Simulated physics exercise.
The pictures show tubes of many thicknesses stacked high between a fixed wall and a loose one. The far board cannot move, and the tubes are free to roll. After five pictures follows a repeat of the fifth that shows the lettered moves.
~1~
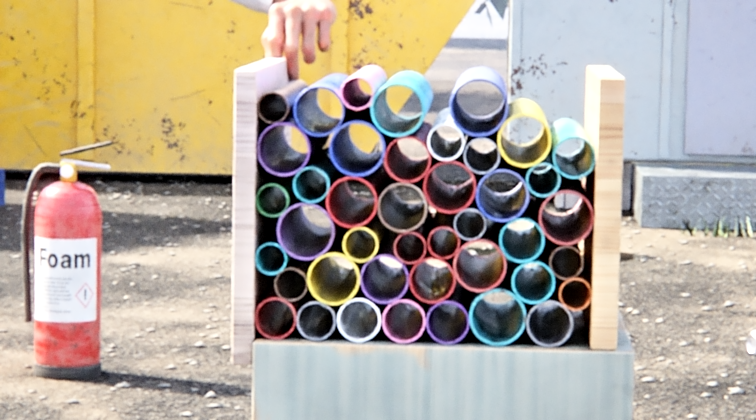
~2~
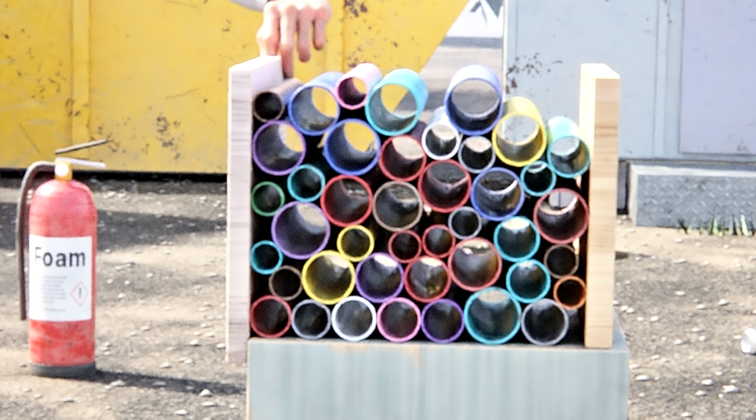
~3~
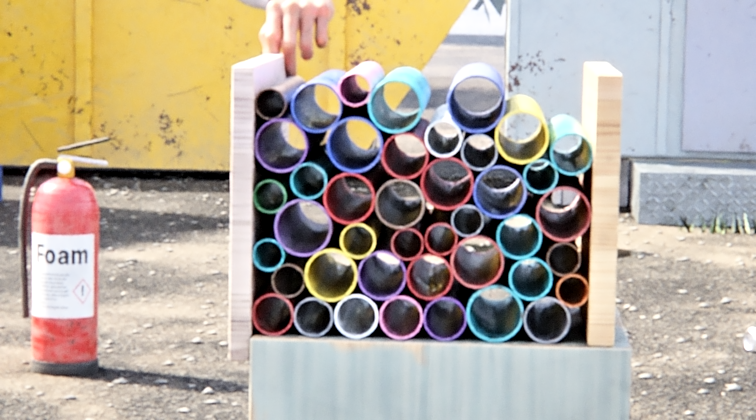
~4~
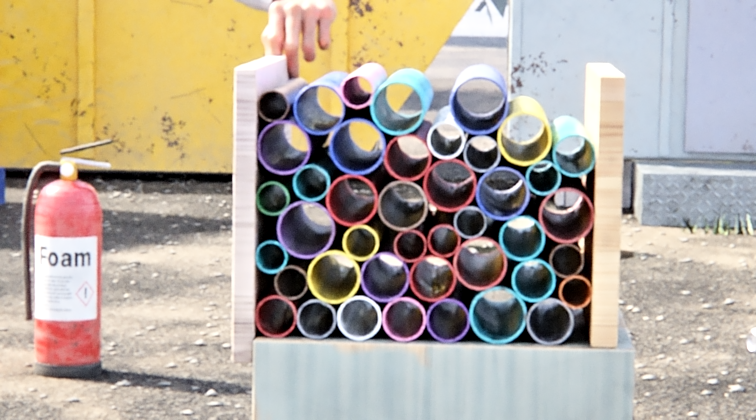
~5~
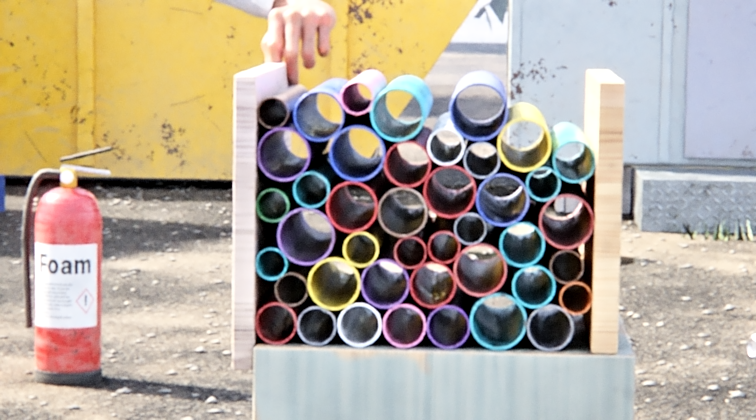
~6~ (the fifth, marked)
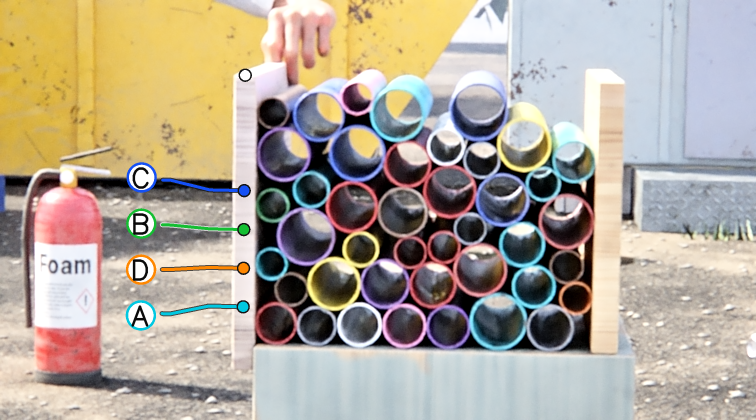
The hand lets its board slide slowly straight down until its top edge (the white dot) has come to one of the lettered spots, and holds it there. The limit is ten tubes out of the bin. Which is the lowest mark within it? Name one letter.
It can be let down to D.
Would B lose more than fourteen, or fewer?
Fewer than fourteen.
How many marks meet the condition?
Three of them.
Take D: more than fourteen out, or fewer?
At D, fewer than fourteen.
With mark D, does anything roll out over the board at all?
Yes.
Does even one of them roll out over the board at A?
Yes, at A.
On the marked copy, A at (243, 307); B at (244, 229); C at (245, 190); D at (244, 269); the white dot at (246, 75).
Following D. Soon after the start, top of the board (256, 160).
Later, top of the board (255, 256).
In the end, top of the board (255, 268), about four out over the board.
As for the rest, A more than ten out over the board; B three out over the board; C three out over the board.
